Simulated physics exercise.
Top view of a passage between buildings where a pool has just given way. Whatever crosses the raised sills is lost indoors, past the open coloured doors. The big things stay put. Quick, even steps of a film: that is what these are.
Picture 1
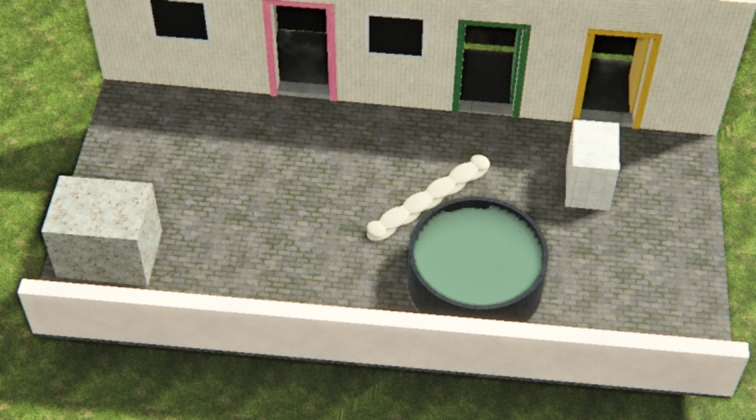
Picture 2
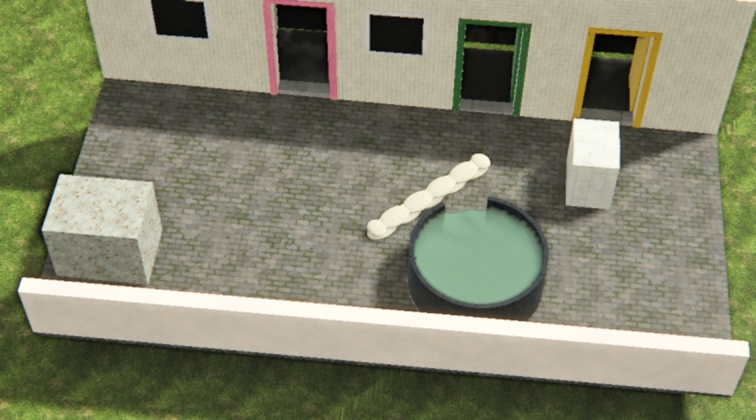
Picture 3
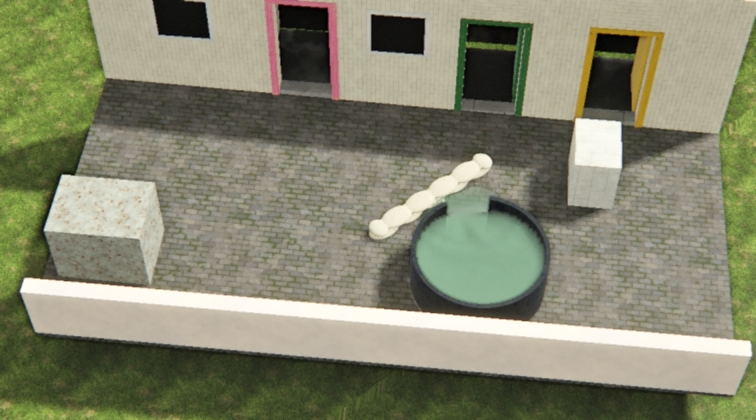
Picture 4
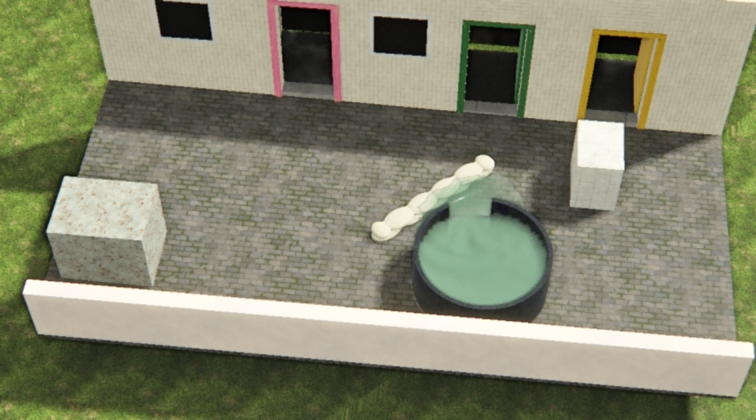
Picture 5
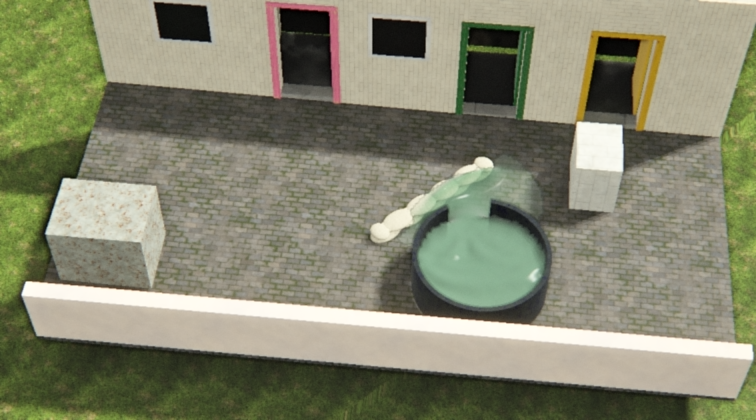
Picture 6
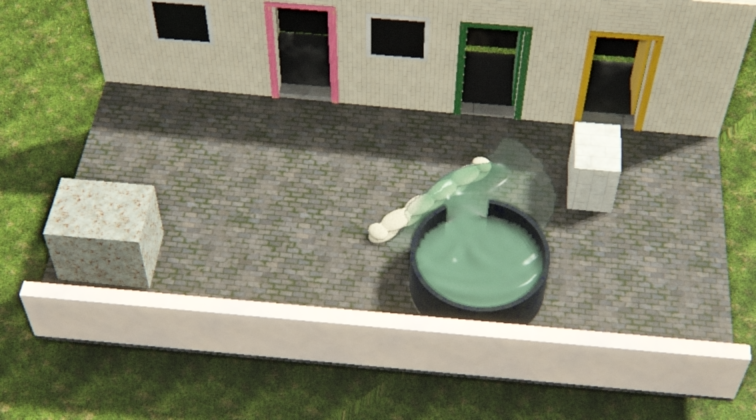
In a paved passage beside a pale building with coloured doorframes, a round pool of green water sat still, then opened on its far side, and water poured out, spreading toward the twisted white bar.
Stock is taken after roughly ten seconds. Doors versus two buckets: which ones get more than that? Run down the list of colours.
The yellow door gets more, the pink door gets no more, the green door gets more.
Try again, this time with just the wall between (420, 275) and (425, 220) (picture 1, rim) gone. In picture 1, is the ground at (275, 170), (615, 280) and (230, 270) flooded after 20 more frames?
Submerged, bone-dry, submerged.
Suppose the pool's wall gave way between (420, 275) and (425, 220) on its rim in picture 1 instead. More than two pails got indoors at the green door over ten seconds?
As for the green door, it stays below the mark.
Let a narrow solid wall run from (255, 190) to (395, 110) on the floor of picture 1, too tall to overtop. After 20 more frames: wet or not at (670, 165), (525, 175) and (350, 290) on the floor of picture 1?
Reading the points as listed, I get deluged, then deluged, then deluged.
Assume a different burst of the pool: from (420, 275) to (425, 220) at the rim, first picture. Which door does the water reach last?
My pick is the one in green.
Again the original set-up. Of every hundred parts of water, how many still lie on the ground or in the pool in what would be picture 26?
90 percent or thereabouts.
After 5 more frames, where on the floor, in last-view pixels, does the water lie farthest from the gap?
The farthest point of the front sits at (607, 133).
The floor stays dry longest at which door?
Answer: The pink door.
A moment on, water covers 20 % of the floor; the yellow door wet at the sill, nothing in, the pink door not reached, the green door wet at the sill, nothing in.
Next, water covers 35 % of the floor; the yellow door over two buckets in, the pink door not reached, the green door over two buckets in.
Then, water covers 40 % of the floor; the yellow door over two buckets in, the pink door wet at the sill, nothing in, the green door over two buckets in.
Later, water covers 60 % of the floor; the yellow door over two buckets in, the pink door wet at the sill, nothing in, the green door far over two buckets in.
In the end, water covers 65 % of the floor; the yellow door over two buckets in, the pink door wet at the sill, nothing in, the green door far over two buckets in.
